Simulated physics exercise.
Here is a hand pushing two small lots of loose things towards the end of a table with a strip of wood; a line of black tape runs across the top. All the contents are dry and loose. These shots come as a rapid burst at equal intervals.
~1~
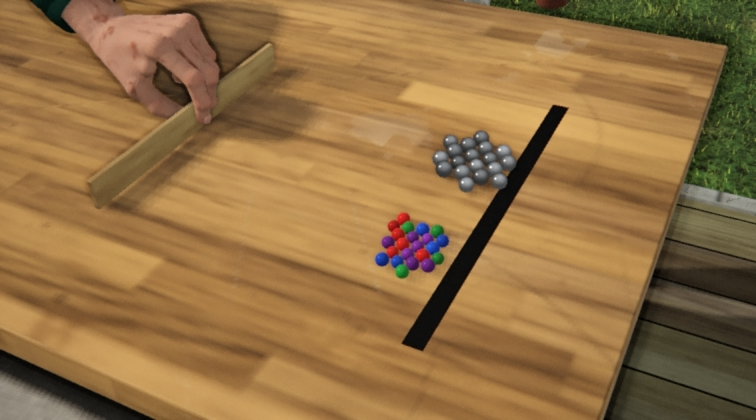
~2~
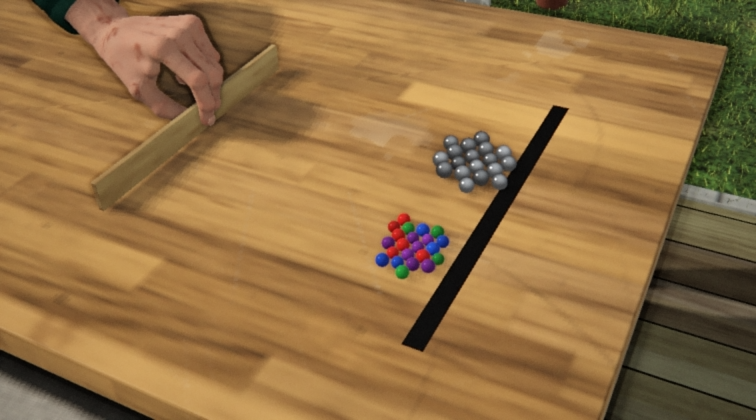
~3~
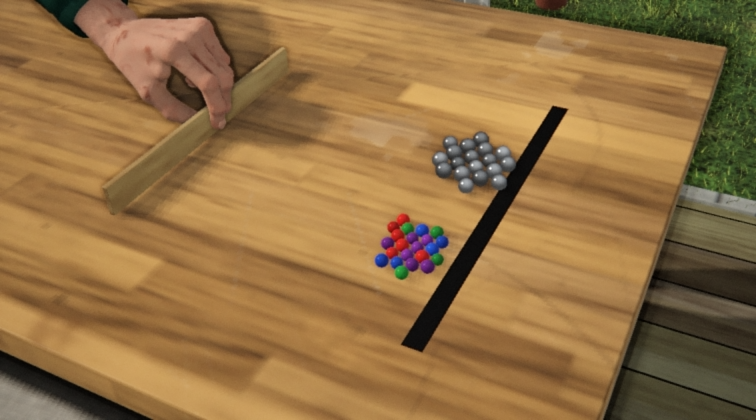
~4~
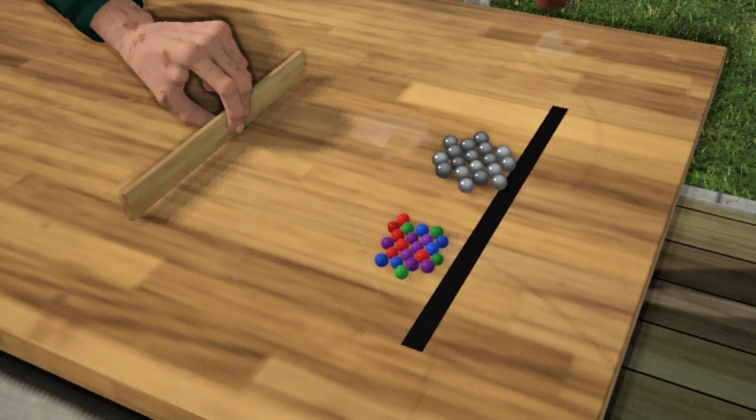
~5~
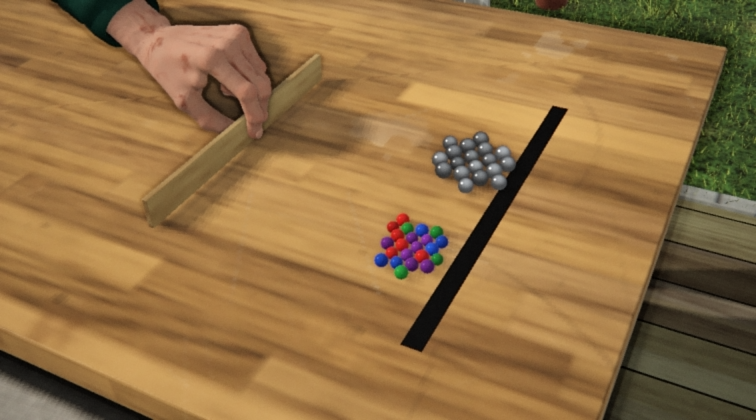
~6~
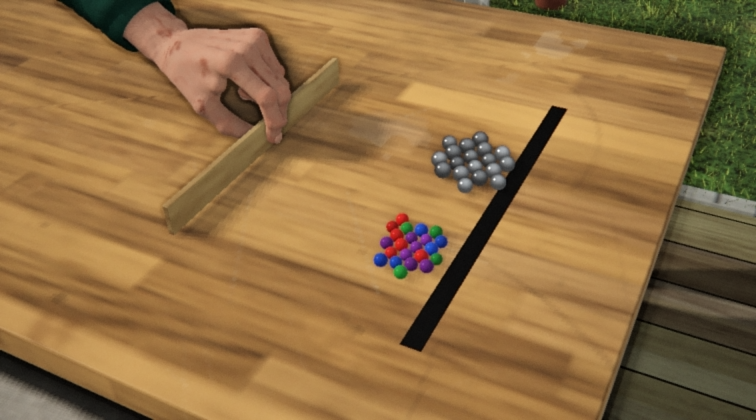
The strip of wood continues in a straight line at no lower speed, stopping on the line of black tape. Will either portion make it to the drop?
Result: The front portion will partly leave the surface. The back portion will partly leave the surface.
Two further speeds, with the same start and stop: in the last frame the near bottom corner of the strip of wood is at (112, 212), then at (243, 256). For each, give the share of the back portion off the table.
Roughly 0 per cent, and 100 per cent.
Then, 0.34 s on from there, strip of wood still moving, near (385, 154); front portion all on the table, its front near (437, 259); back portion all on the table, its front near (498, 182).
Then, 0.69 s on from there, strip of wood stopped at the black tape; front portion all on the table, its front near (534, 279); back portion all on the table, its front near (614, 169).
Then, 0.97 s on from there, strip of wood stopped at the black tape; front portion all on the table, its front near (639, 346); back portion near a quarter over the edge.
In the end, strip of wood stopped at the black tape; front portion the whole lot over the edge; back portion the whole lot over the edge.
